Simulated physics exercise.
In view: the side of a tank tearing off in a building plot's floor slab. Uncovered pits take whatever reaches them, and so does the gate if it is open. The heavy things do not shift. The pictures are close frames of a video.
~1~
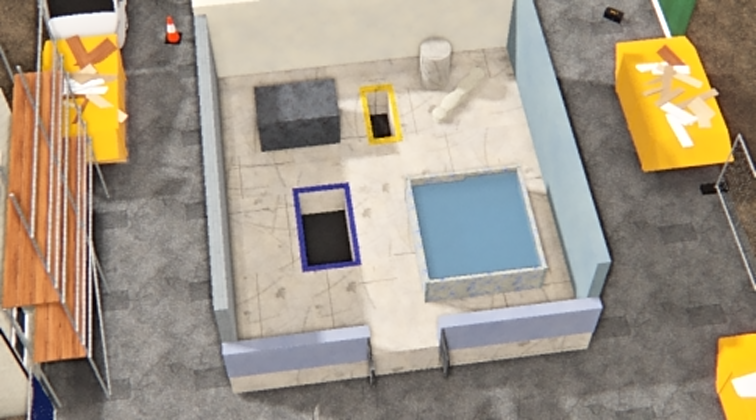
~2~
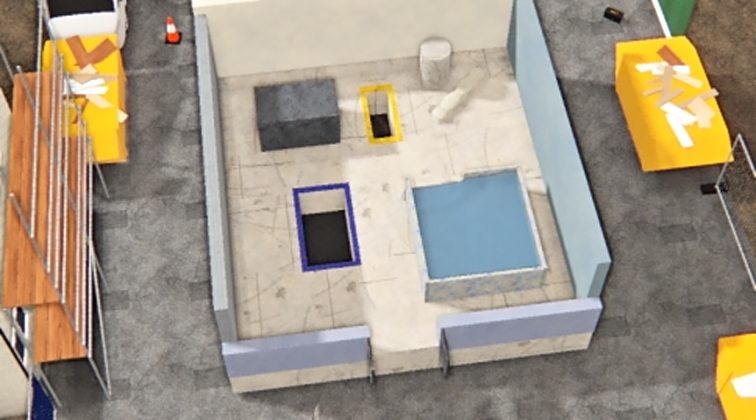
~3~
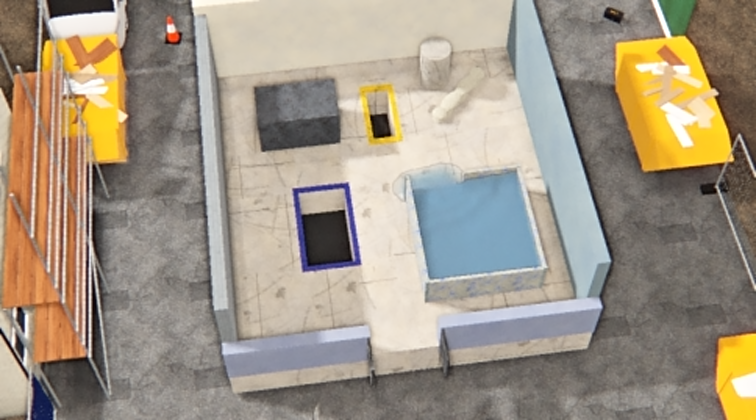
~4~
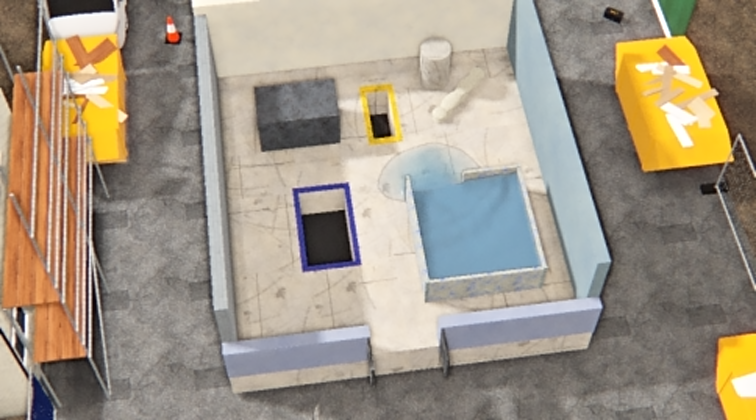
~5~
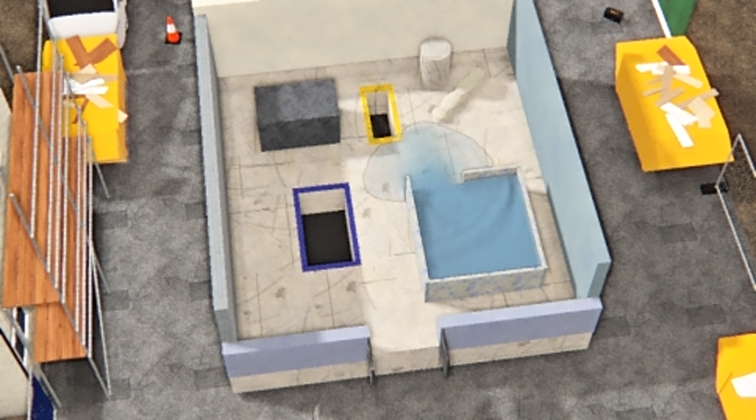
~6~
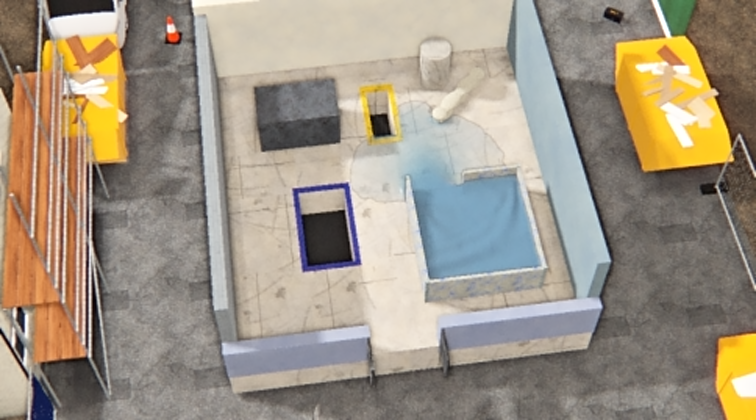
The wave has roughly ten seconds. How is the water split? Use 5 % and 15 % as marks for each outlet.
In the end: The gate takes under 5 %; the blue pit takes under 5 %; the yellow pit takes over 15 %.
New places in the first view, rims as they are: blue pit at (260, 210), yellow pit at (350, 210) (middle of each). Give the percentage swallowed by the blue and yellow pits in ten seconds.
Per cent: Blue 20, yellow 0.
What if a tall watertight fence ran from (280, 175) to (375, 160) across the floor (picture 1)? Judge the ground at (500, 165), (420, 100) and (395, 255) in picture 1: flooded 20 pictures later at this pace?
In that order: No water, flooded, no water.
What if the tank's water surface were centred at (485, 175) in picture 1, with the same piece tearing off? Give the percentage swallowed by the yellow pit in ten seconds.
In per cent: Yellow 35.
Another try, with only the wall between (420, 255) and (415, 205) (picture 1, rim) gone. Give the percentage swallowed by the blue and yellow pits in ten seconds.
In per cent: Blue 50, yellow 0.
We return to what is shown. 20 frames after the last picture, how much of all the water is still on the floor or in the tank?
Close to 90 %.
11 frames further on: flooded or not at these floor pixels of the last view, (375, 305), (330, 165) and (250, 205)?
In that order: Dry, awash, not flooded.
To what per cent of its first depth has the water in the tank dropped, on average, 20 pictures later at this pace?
Some 48 per cent.
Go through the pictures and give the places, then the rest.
The water tank at (474, 224) is whole and still, in the first picture.
Water pours out on the water tank's far side and has run to a hidden place, in the second picture.
Water pours out on the water tank's far side and has run to (450, 167), in the third picture.
The front is at (434, 145), out from the gap on the water tank's far side, in the fourth picture.
The front is at (411, 128), out from the gap on the water tank's far side, in the fifth picture.
The front is at (404, 107), out from the gap on the water tank's far side, in the sixth picture.
A moment on, water covers 25 % of the floor; the gate 0 %, the blue pit 0 %, the yellow pit 2 %.
Next, water covers 35 % of the floor; the gate 0 %, the blue pit 0 %, the yellow pit 6 %.
Then, water covers 50 % of the floor; the gate 0 %, the blue pit 0 %, the yellow pit 10 %.
Later, water covers 70 % of the floor; the gate 0 %, the blue pit 0 %, the yellow pit 18 %.
In the end, water covers 85 % of the floor; the gate 0 %, the blue pit 3 %, the yellow pit 26 %.
